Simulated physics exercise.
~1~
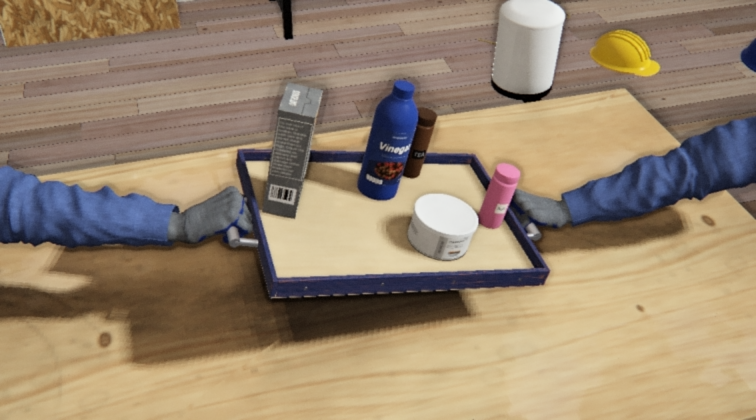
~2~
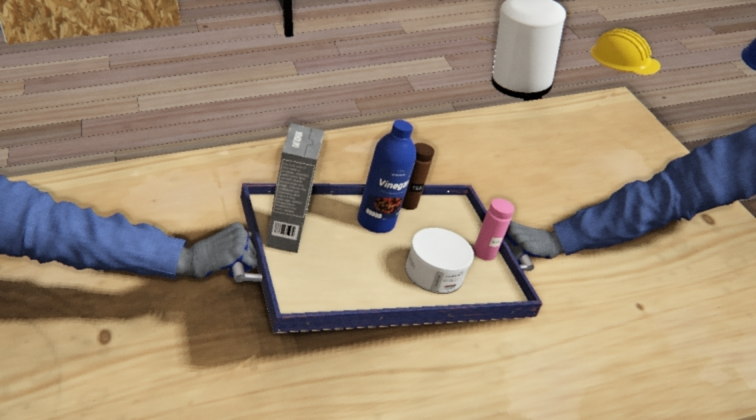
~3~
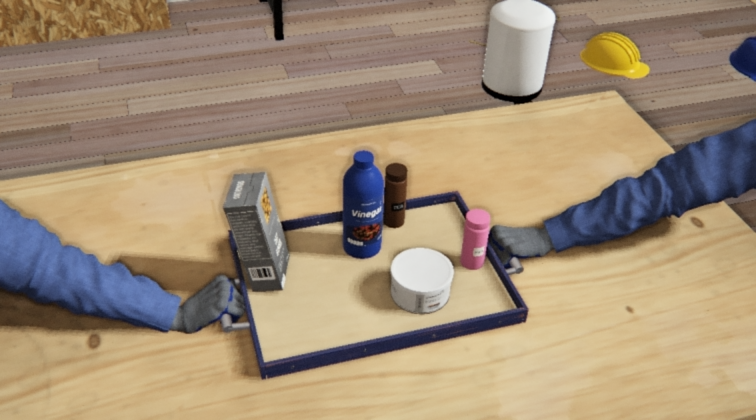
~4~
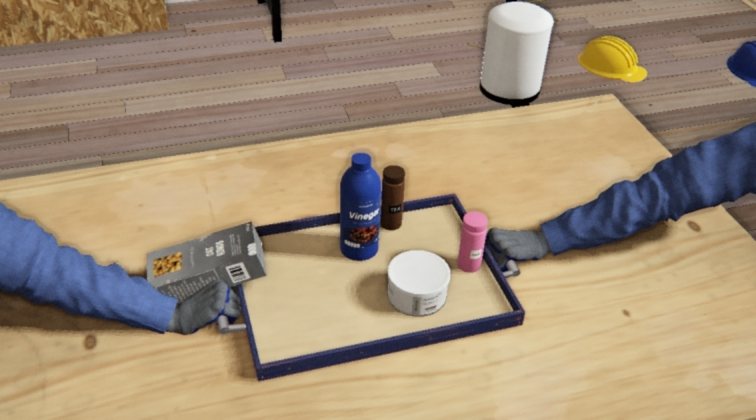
A blue-rimmed tray is held by two gloved hands in blue sleeves above a pale wooden table, seen from above and in front, with a yellow hard hat and a white cylinder beyond. On it stand a tall grey packet at the left, a blue vinegar bottle and a brown shaker towards the back, a white tub nearer the front and a pink shaker at the right. The tray lowers, slightly tilted, and comes down flat on the table. The grey packet topples left over the rim and ends lying on its side, while the other four items stay upright on the tray.
